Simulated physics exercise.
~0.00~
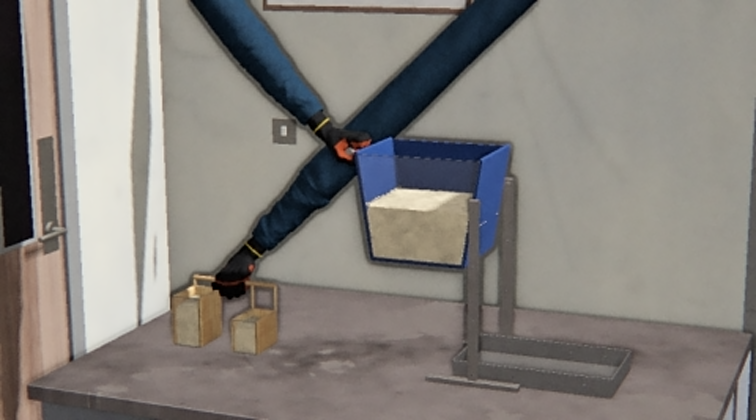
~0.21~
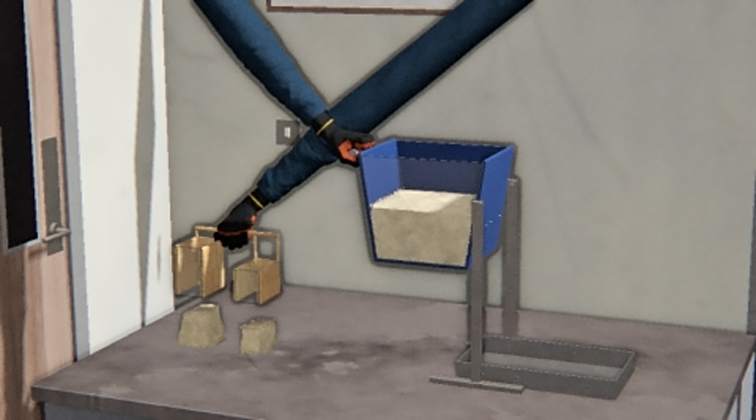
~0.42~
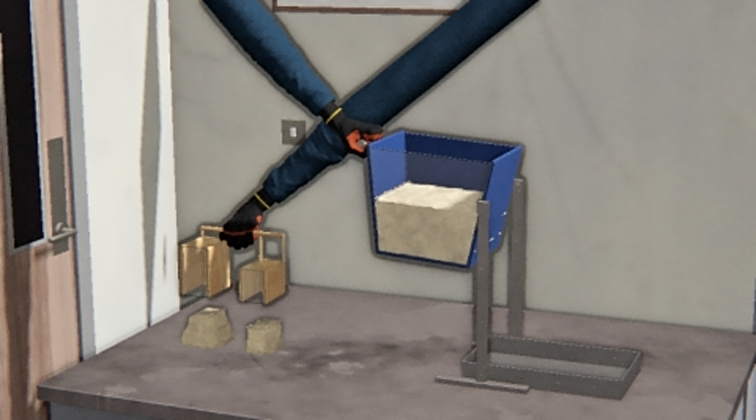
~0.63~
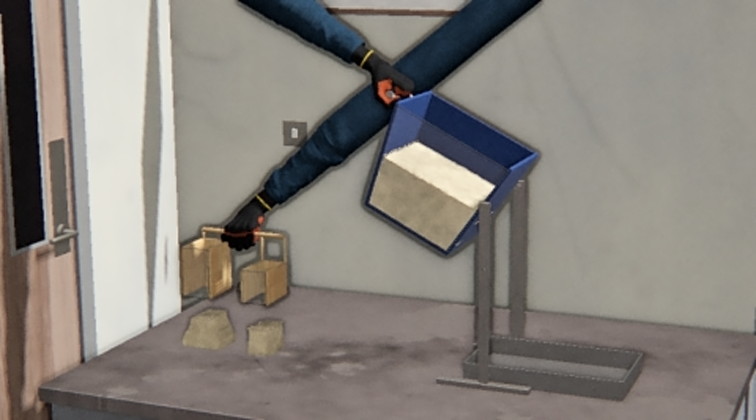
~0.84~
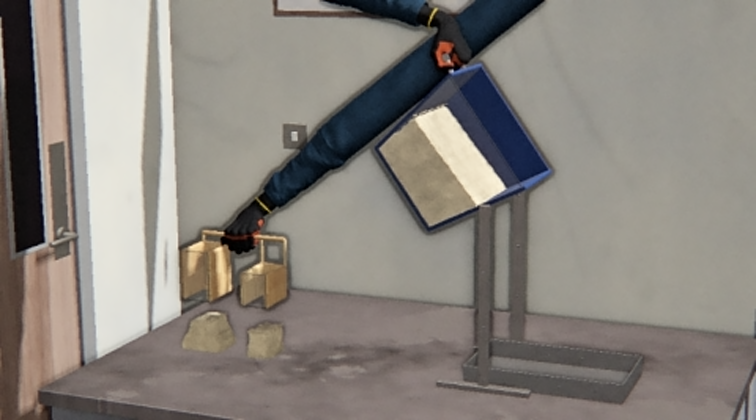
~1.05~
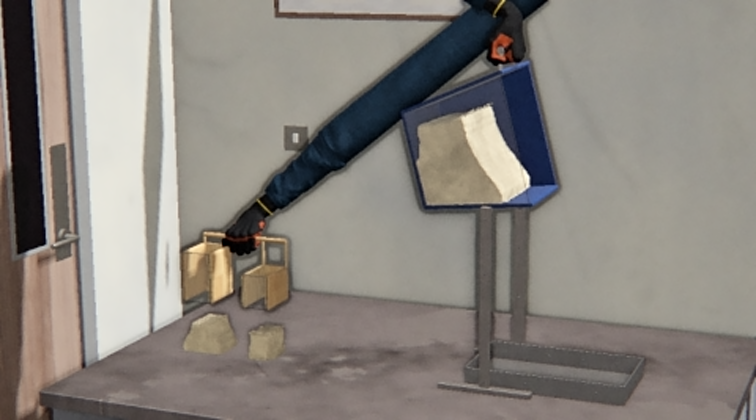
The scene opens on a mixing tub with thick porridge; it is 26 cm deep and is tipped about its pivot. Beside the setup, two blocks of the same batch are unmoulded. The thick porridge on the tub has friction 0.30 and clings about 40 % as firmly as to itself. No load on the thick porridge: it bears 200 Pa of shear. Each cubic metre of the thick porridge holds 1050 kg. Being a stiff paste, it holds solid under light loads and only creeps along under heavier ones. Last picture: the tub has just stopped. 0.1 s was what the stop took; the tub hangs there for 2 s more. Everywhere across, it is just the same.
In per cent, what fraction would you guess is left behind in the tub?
My guess is 75 per cent.
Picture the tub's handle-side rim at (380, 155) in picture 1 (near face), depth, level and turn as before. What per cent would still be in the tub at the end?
I'd put it at close to 100 per cent.
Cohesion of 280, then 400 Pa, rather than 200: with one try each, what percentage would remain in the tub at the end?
90 in a hundred, followed by 100 in a hundred.
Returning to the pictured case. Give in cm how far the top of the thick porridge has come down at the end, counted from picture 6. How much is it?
10 cm or so.
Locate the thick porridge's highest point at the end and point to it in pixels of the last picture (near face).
About (464, 160).
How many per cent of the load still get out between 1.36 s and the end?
Some 10 per cent.
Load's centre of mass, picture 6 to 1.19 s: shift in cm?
The change is near 5 cm.
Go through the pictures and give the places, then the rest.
In the first frame, handle-side rim at (358, 153), tilt 0 degrees; top of the thick porridge at (373, 205); blocks stand 11 cm, 7.3 cm (left to right).
In the second frame, handle-side rim at (361, 155), tilt 0 degrees; top of the thick porridge at (376, 206); blocks stand 9.3 cm, 7.1 cm (left to right).
In the third frame, handle-side rim at (370, 146), tilt 4 degrees; top of the thick porridge at (380, 200); blocks stand 8.4 cm, 7.1 cm (left to right).
In the fourth frame, handle-side rim at (399, 105), tilt 27 degrees; top of the thick porridge at (388, 158); blocks stand 8.3 cm, 7.1 cm (left to right).
In the fifth frame, handle-side rim at (451, 77), tilt 55 degrees; top of the thick porridge at (416, 119); blocks stand 8.3 cm, 7.1 cm (left to right).
In the sixth frame, handle-side rim at (501, 75), tilt 76 degrees; top of the thick porridge at (460, 119); blocks stand 8.3 cm, 7.1 cm (left to right).
After 1.19 s, the tub is at 76 degrees and holds 100 %.
After 1.36 s, the tub is at 76 degrees and holds 86 %.
After 1.53 s, the tub is at 76 degrees and holds 77 %.
After 1.70 s, the tub is at 76 degrees and holds 75 %.
After 3.05 s, at the end, the tub is at 76 degrees and holds 75 %.
